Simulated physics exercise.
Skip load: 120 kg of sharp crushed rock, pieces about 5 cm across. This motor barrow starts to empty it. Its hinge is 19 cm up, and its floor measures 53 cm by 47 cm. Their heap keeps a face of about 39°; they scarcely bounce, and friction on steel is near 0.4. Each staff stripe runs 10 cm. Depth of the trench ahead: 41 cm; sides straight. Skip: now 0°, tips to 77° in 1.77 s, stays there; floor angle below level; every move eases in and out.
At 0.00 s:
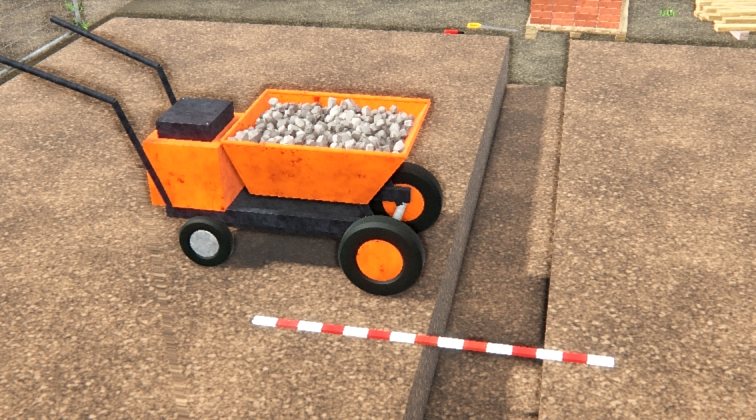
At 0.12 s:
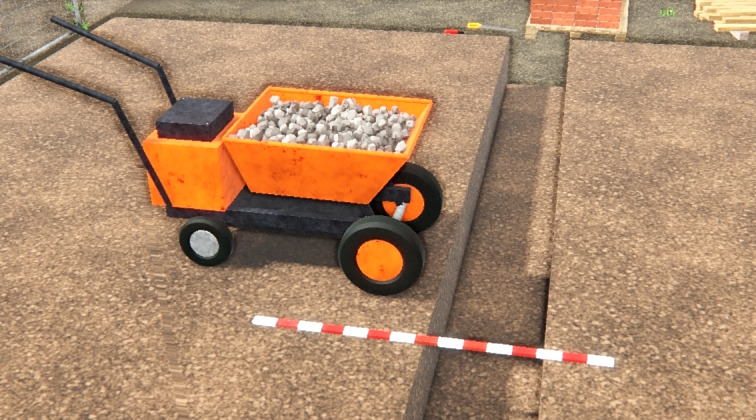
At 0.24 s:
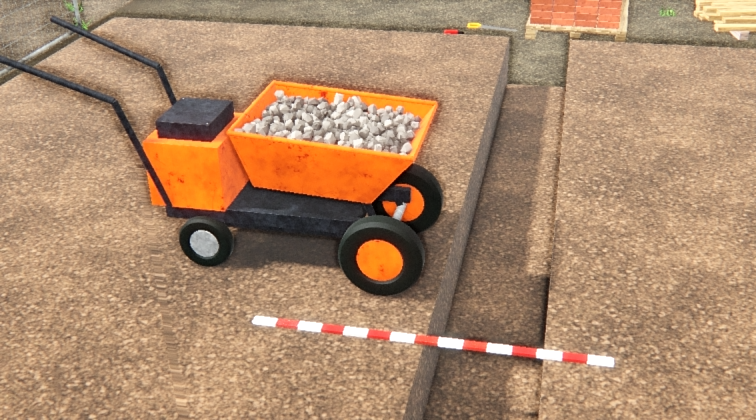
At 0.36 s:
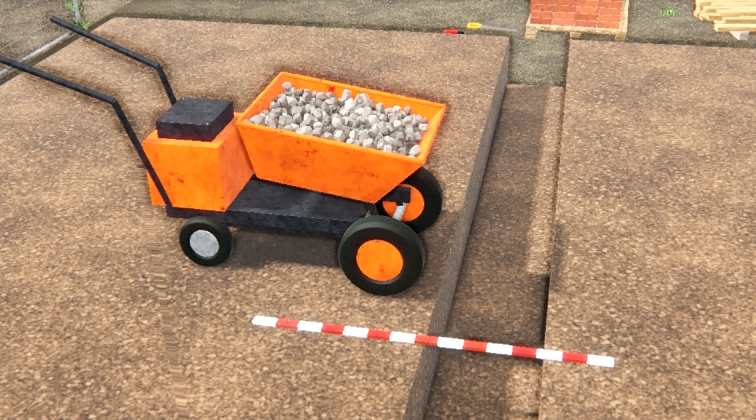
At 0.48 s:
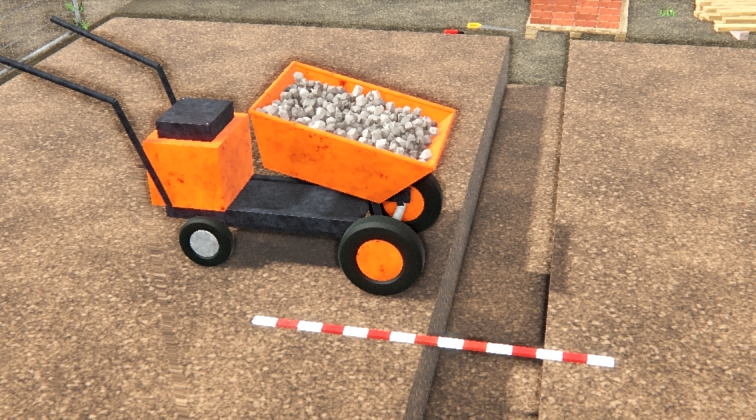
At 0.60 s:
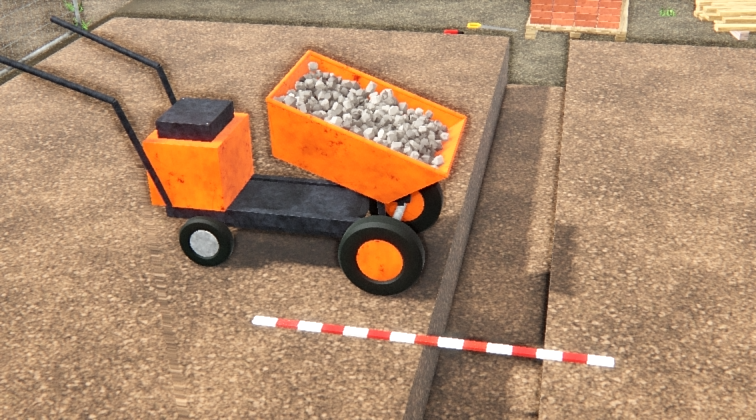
An orange motor barrow full of grey stones stood still beside a trench, near a red and white striped pole, while its skip tilted forward to the right, slowly at first, then more steeply.
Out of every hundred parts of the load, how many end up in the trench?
Close to 79 in a hundred.
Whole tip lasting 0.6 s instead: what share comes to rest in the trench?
Then some 45 per cent would.
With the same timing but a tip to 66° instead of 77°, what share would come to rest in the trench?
Then about 50 per cent.
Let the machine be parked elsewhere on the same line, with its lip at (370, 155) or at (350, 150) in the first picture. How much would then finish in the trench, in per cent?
It'd be around 100 per cent and after that around 100 per cent.
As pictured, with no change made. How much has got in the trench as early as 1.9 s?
Roughly 30 percent of the load.
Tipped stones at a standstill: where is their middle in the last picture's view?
The tipped stones centre close to (525, 331).
After 1.3 s the floor is at 65°; 98 % in the skip, 2 % in the trench; the foremost stones are at (533, 262).
After 1.9 s the floor is at 77°; 53 % in the skip, 32 % in the trench, 15 % past the trench; the foremost stones are at (627, 288).
After 2.2 s the floor is at 77°; 26 % in the skip, 52 % in the trench, 23 % past the trench; the foremost stones are at (673, 296).
After 4.2 s the floor is at 77°; 0 % in the skip, 79 % in the trench, 21 % past the trench; the foremost stones are at (674, 284).
